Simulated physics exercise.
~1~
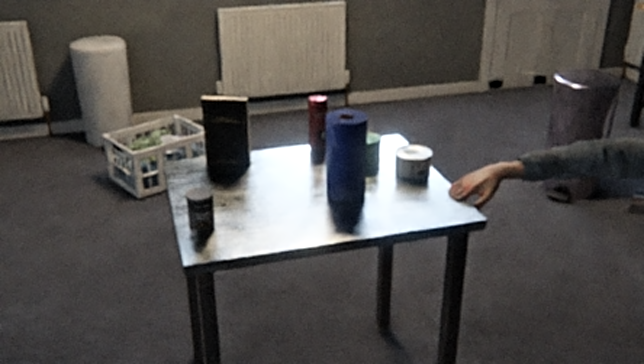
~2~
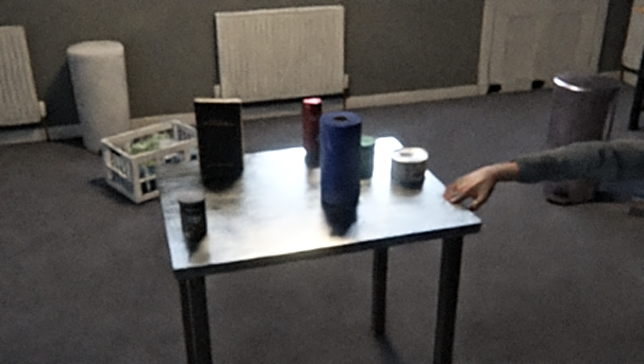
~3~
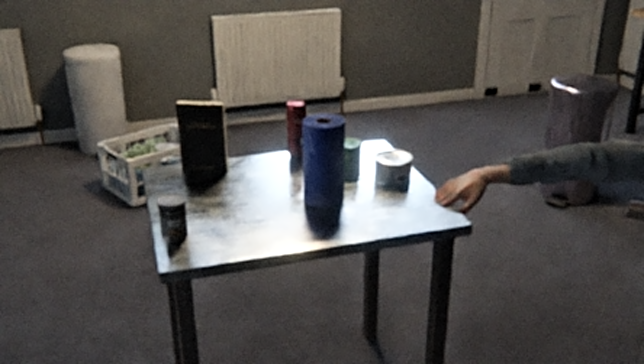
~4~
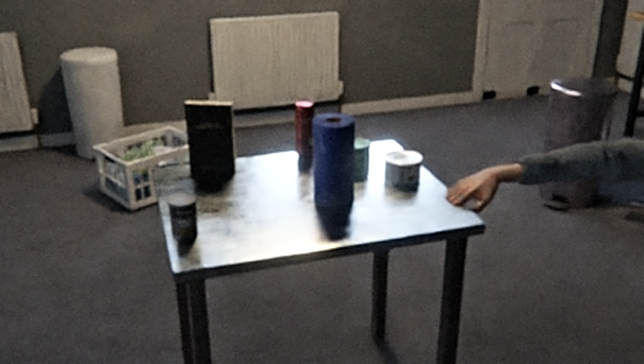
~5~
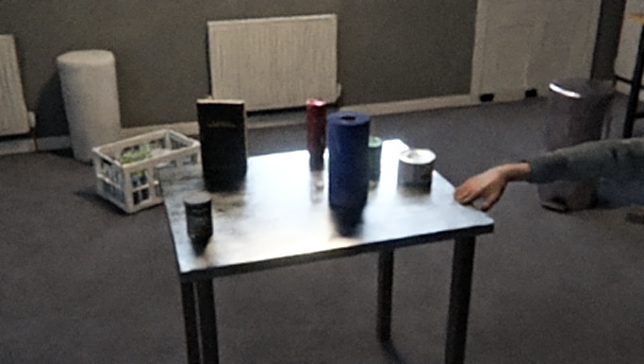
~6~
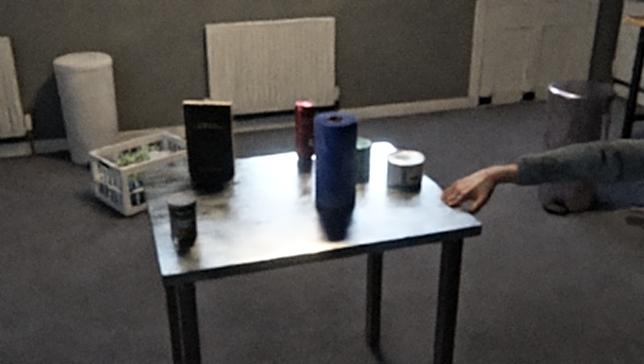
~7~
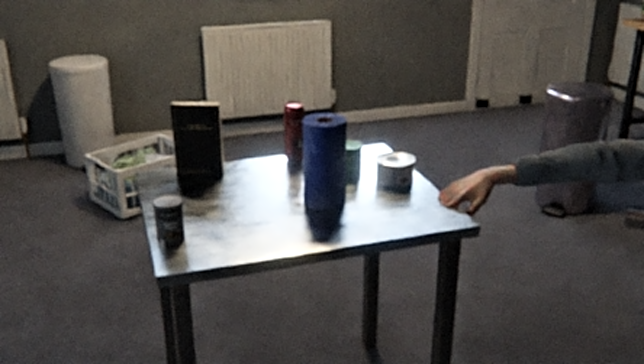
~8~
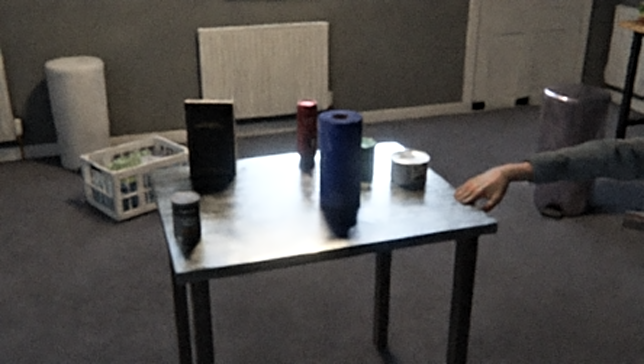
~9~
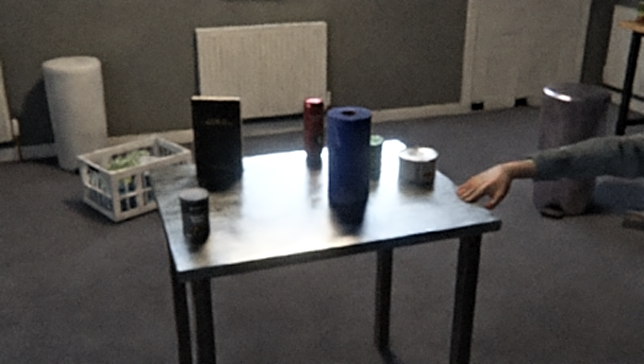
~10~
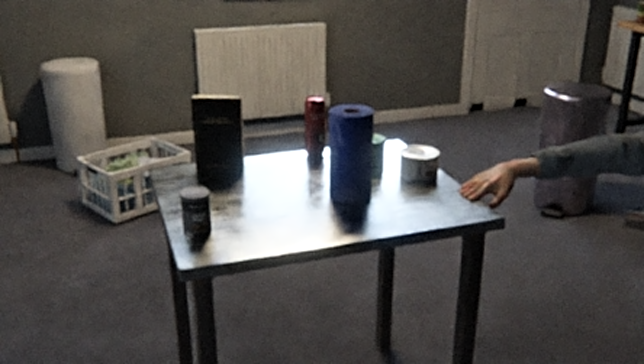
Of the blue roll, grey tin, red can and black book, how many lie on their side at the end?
None of them lie on their side at the end. The blue roll, grey tin, red can and black book all still stand upright on the table.
A hand slides a light table left and right repeatedly while everything on it stays upright.
